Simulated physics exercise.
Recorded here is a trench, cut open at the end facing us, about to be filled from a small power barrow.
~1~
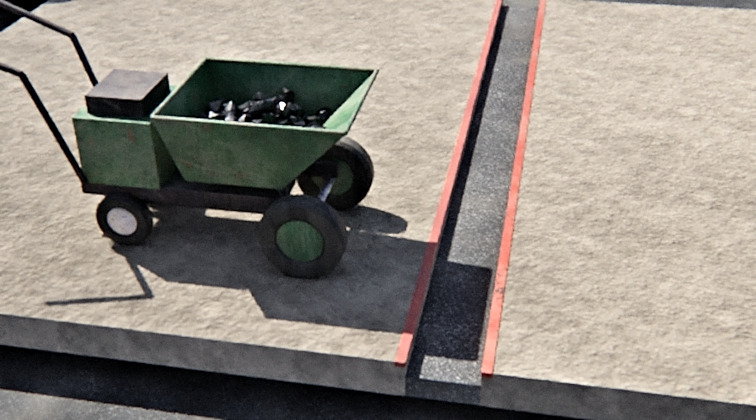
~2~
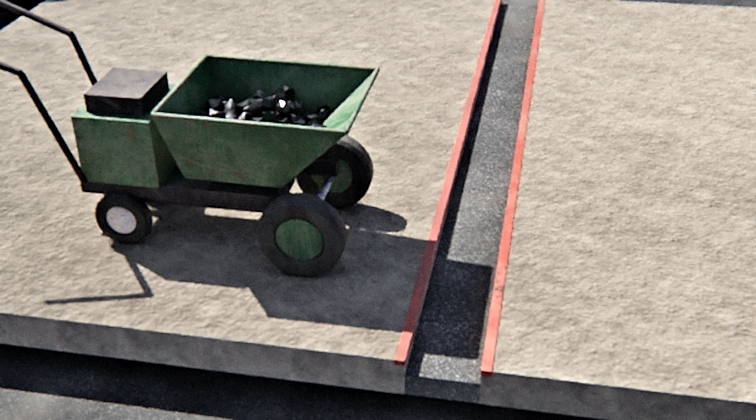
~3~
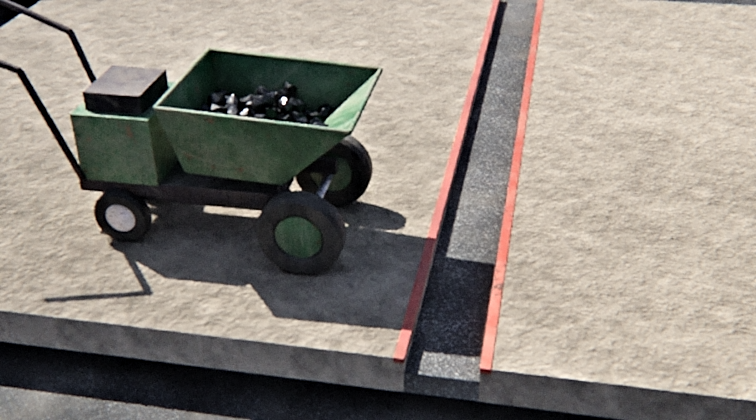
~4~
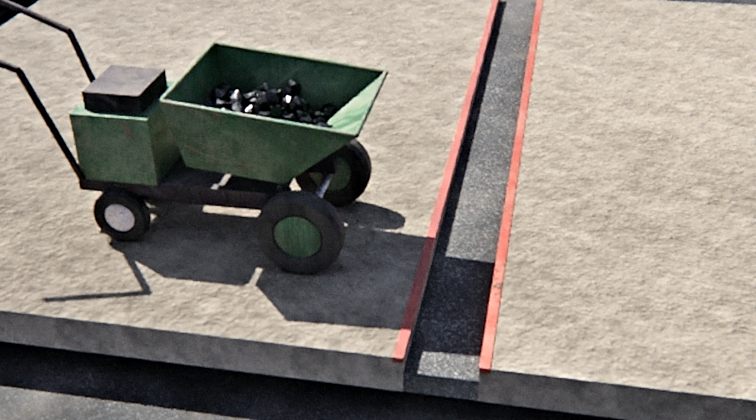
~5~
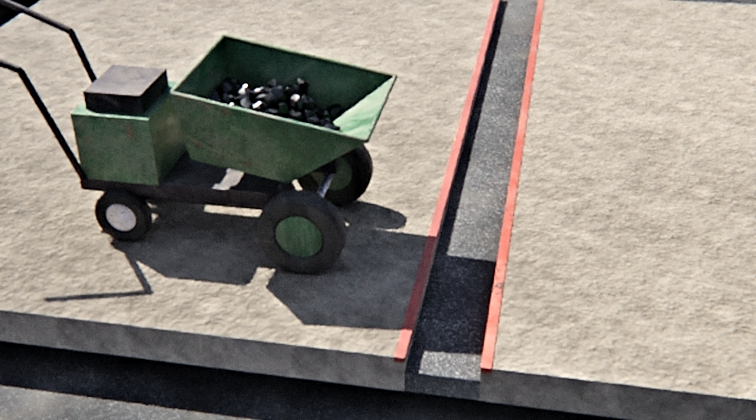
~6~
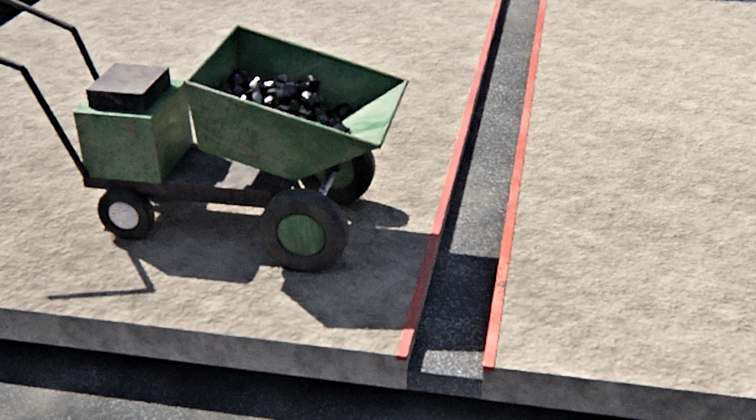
Beside a shallow trench, a green power barrow's skip of black lumps gradually tilts right.
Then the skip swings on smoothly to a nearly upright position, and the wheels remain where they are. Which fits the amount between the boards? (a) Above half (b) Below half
Above half.
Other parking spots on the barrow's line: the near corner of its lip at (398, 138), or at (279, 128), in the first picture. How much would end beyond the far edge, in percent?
That comes to some 60 in a hundred for the first try and some 0 in a hundred for the second.
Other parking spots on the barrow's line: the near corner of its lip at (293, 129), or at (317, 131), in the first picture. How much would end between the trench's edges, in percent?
Position 1 near 50 %, position 2 near 70 %.
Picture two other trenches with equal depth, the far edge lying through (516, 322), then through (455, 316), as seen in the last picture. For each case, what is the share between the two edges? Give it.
Lab note: Try one 80 per cent, try two 30 per cent.
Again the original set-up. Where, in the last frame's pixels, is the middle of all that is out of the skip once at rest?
Somewhere around (475, 248) in the final view.
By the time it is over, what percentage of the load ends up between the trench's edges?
My estimate is about 70 in a hundred.
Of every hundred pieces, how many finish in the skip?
That comes to about 15 per cent or so.
Soon after the last picture, skip tipped steeply; all in the skip.
A little later, skip tipped right over; nearly all in the skip; a small part in or heaped over the trench.
Later still, skip tipped right over; about a quarter in the skip; about two thirds in or heaped over the trench; a small part beyond it.
At rest, skip tipped right over; about a quarter in the skip; about two thirds in or heaped over the trench; a small part beyond it.
